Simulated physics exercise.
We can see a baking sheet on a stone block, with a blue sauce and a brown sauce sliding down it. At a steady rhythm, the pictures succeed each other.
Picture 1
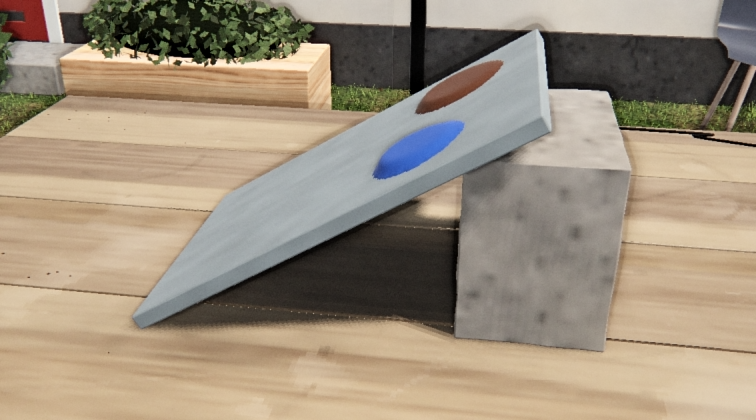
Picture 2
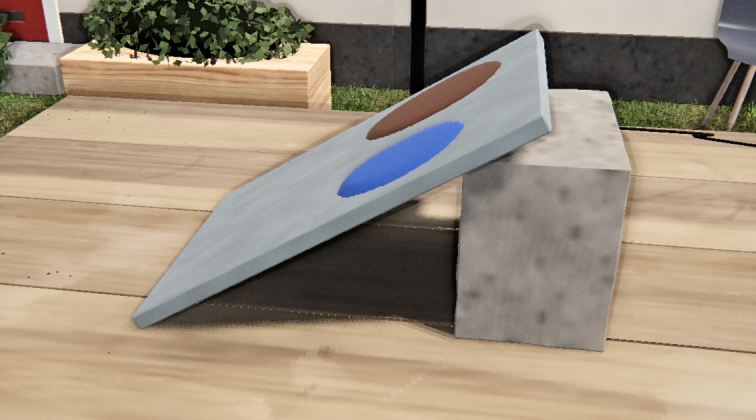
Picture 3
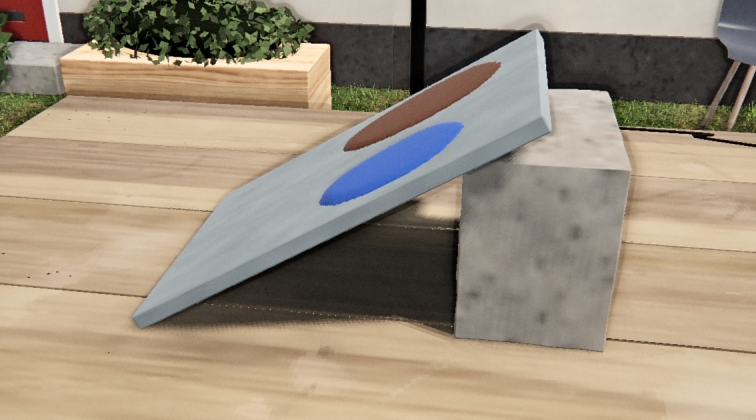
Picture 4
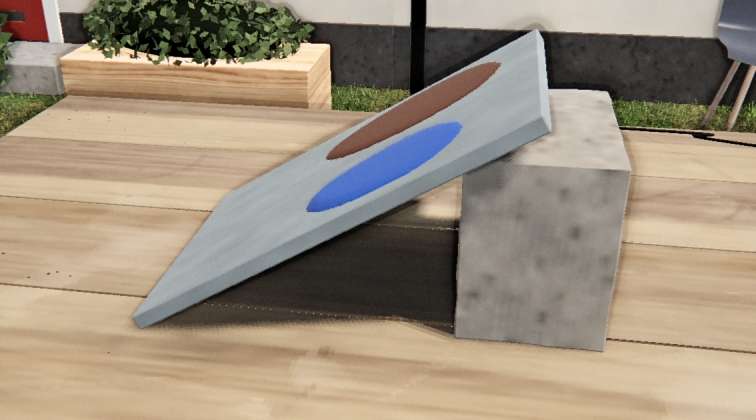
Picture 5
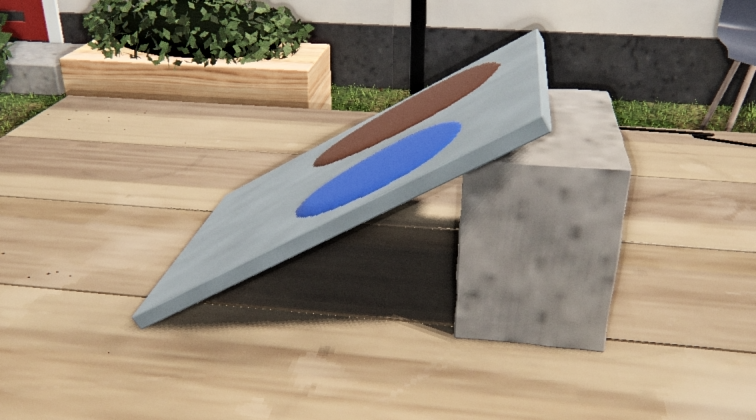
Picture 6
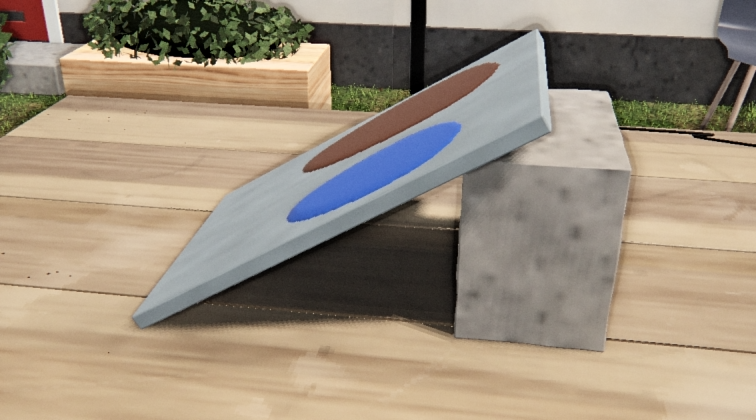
Two patches of sauce, one blue and one brown, slid side by side down a tilted gray sheet propped on a stone block, stretching into long ovals and slowing as they crept lower left.
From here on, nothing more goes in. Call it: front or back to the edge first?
Back.
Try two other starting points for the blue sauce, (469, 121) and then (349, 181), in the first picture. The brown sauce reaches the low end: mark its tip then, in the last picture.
Starting from the first spot it gets to (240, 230), and from the second to (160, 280).
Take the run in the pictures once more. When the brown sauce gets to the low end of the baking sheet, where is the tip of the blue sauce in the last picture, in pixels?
Front location, last frame: Close to (212, 251).
Soon after, the blue sauce is three quarters of the way down; the brown sauce is three quarters of the way down.
Later, the blue sauce is three quarters of the way down; the brown sauce is close to the edge.
In the end, the blue sauce is three quarters of the way down; the brown sauce is at the low edge.
